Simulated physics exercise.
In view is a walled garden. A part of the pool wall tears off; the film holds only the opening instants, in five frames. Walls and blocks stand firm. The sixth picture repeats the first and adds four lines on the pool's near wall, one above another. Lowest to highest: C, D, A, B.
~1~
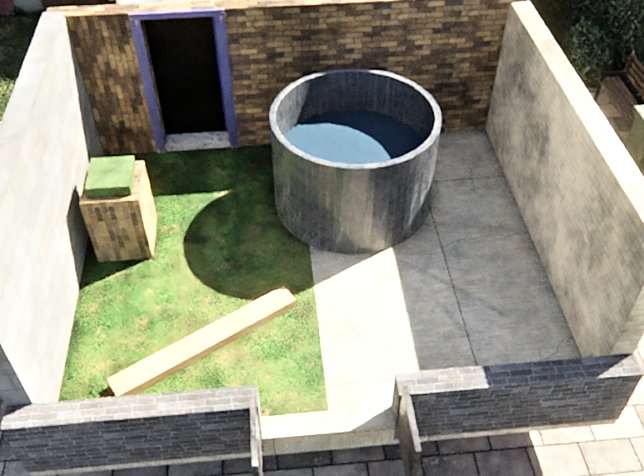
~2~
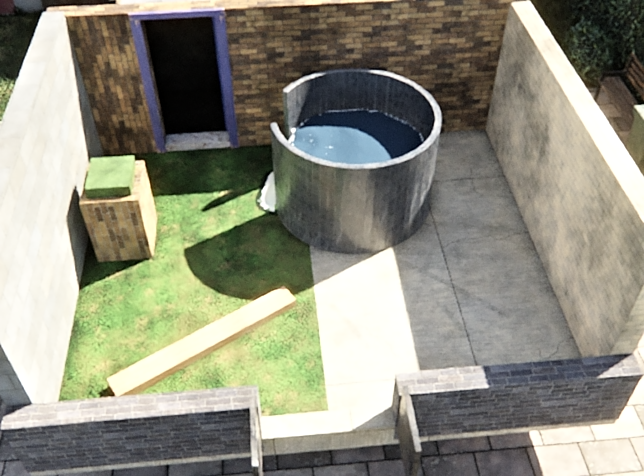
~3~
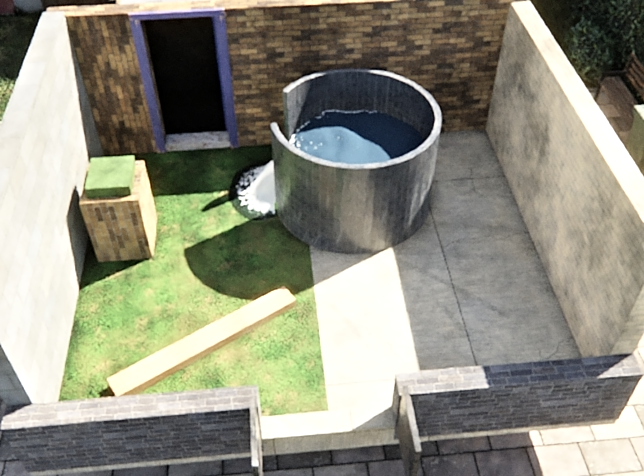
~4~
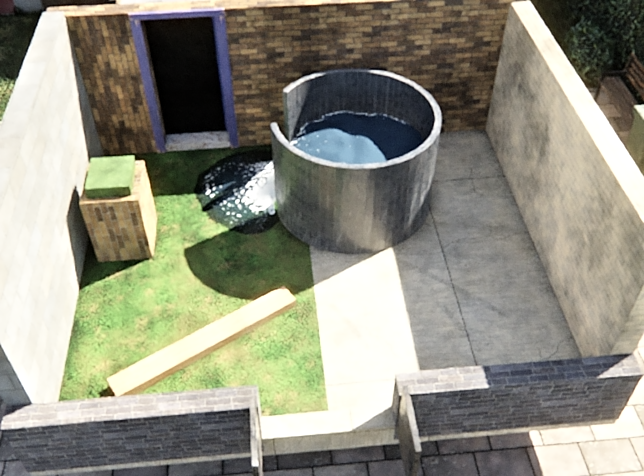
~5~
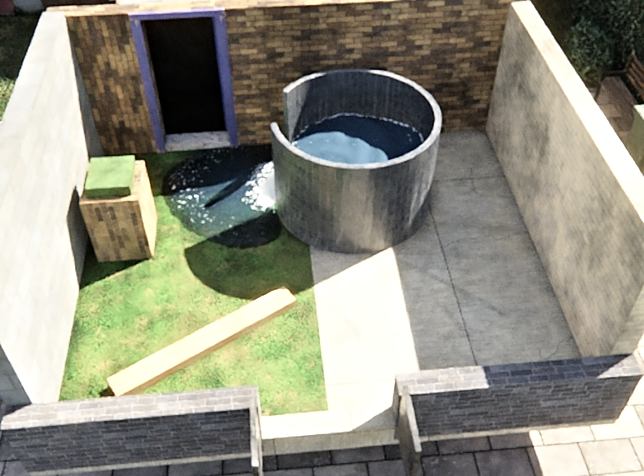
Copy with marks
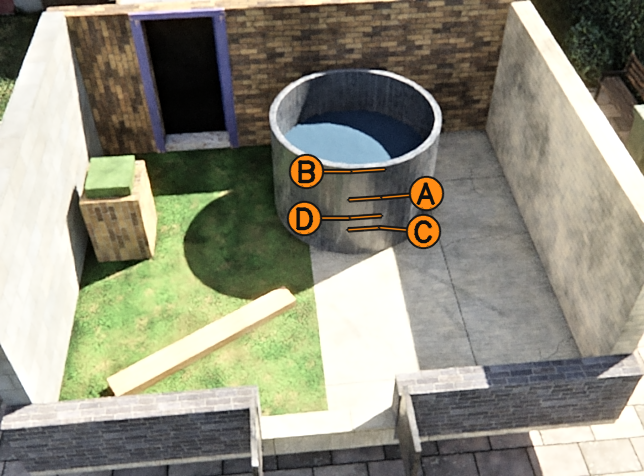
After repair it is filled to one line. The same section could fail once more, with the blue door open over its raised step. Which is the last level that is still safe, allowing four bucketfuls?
I would pick level C.
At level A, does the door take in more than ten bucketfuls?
Yes.
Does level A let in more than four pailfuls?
Yes, that goes wrong.
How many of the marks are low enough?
One of the four.
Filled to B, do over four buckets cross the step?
Yes.
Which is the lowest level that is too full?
Here it is level D.
In orange, A at (365, 198); B at (367, 170); C at (364, 228); D at (364, 216); from the bottom up C, D, A, B.
For level A, dozens of bucketfuls pour in.
For level B, dozens of bucketfuls pour in.
For level C, a bucket or two gets in.
For level D, about 10 bucketfuls get in.
